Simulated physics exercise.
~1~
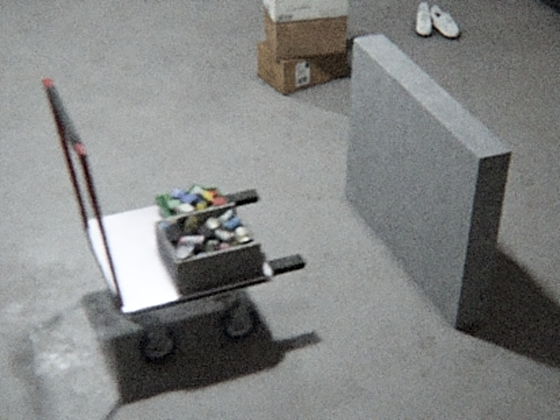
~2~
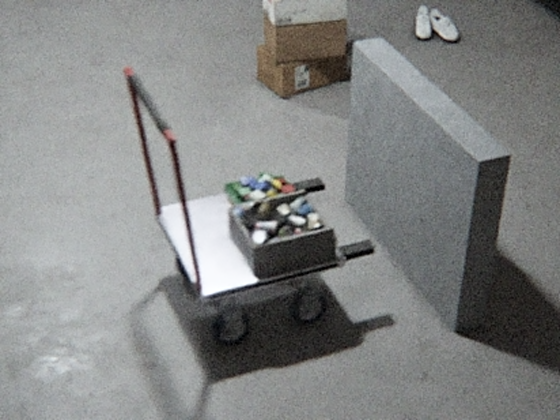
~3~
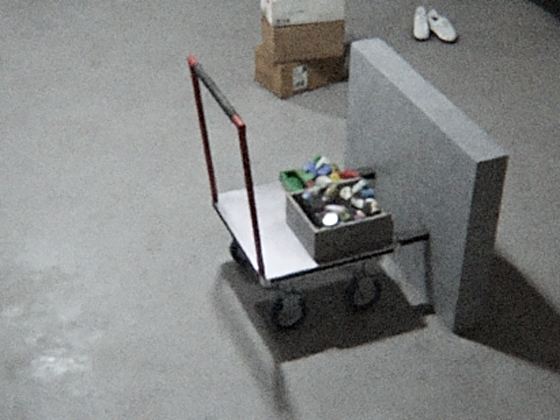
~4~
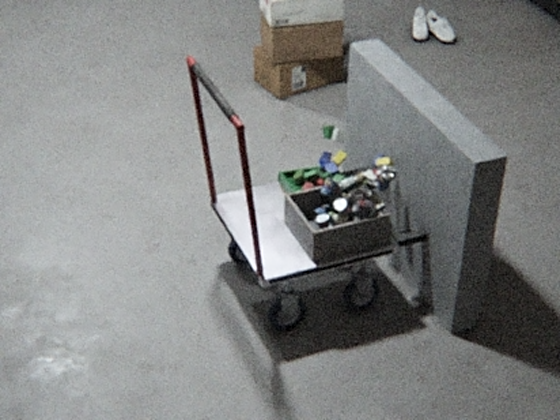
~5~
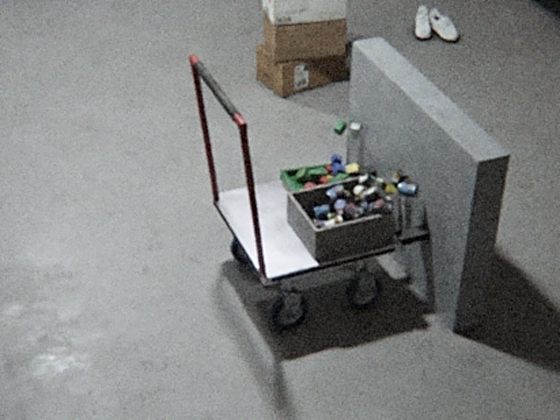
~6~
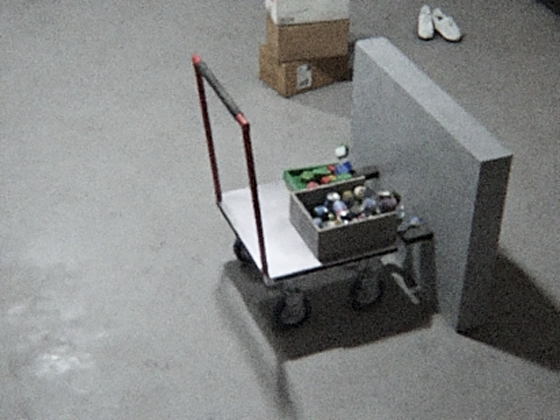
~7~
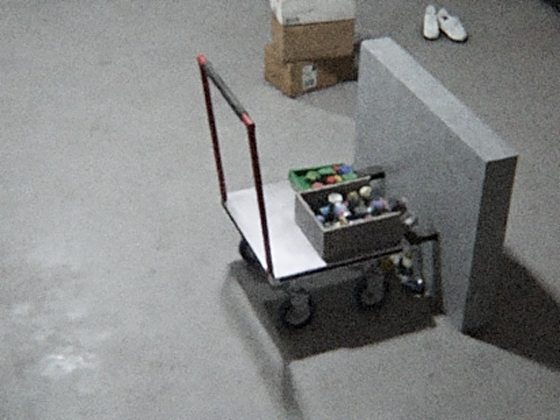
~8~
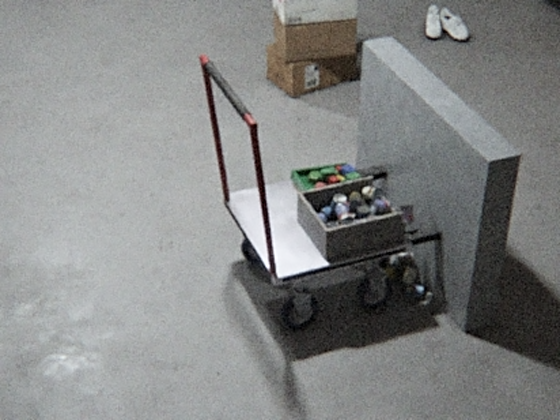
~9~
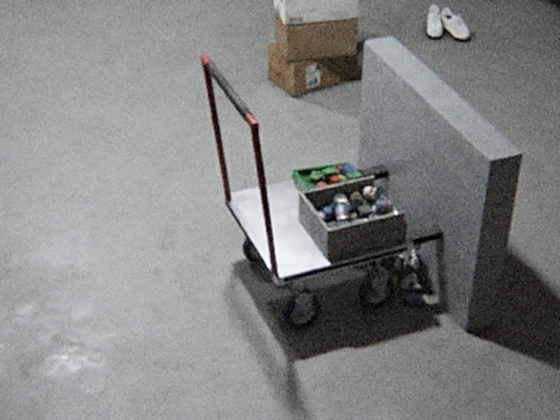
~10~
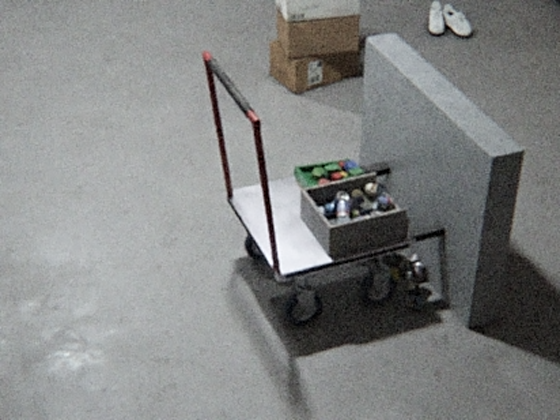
Flatbed trolley rolling right and stopping at a grey wall, small items flying from two tubs, some ending on the floor.
